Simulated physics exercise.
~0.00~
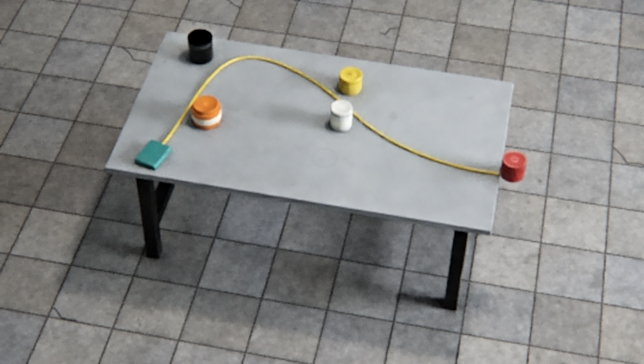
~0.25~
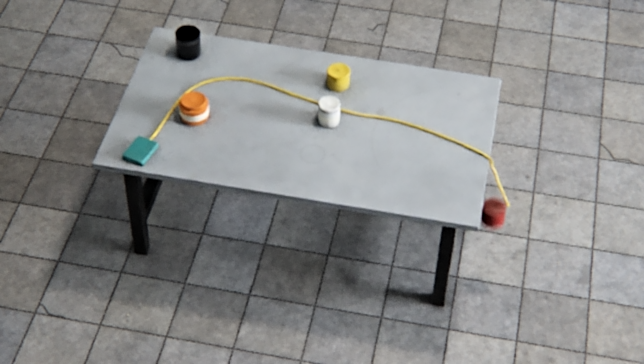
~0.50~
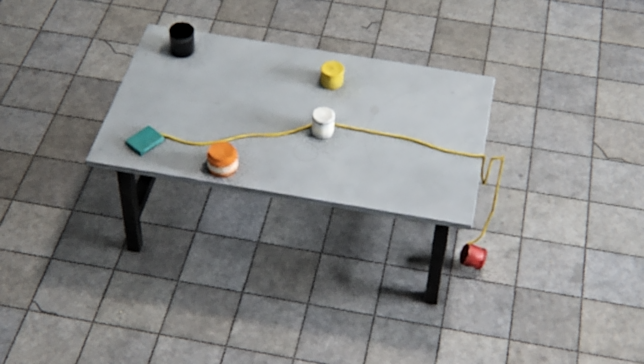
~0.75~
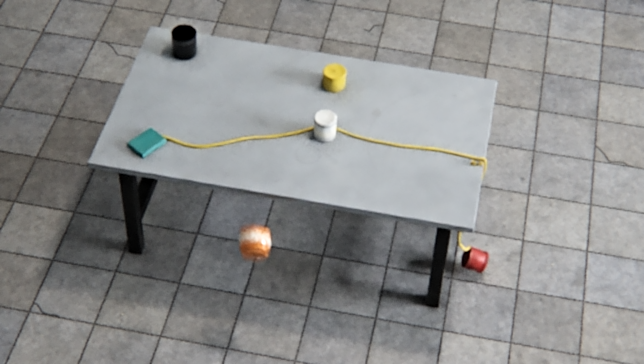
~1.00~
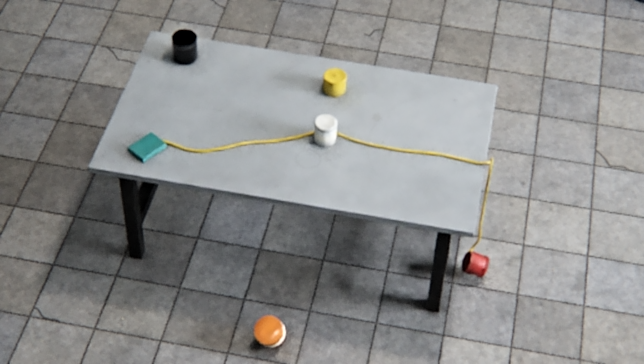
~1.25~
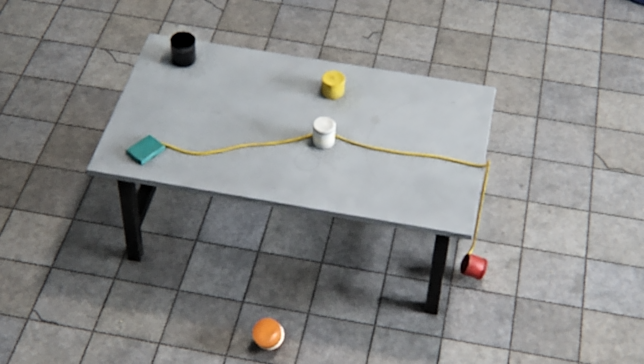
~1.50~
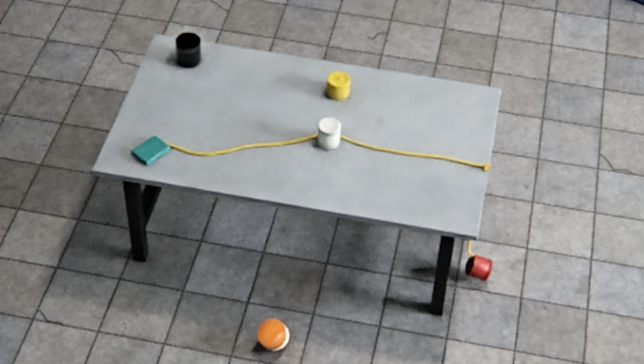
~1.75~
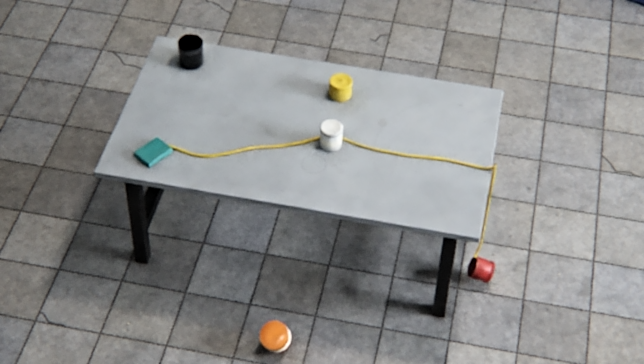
A grey table with black legs stands on a tiled floor, seen from above at a slight sway. A yellow cable curves across it from a teal block at the left to a red cylinder at the right edge, with black, yellow, white and orange containers around it. The red piece drops off the side, pulling the cable straighter. The cable sweeps the orange jar toward the front edge and nudges the white canister slightly. The orange jar tumbles off and comes to rest on the floor, while the red piece hangs beside the table and the others stay on top.
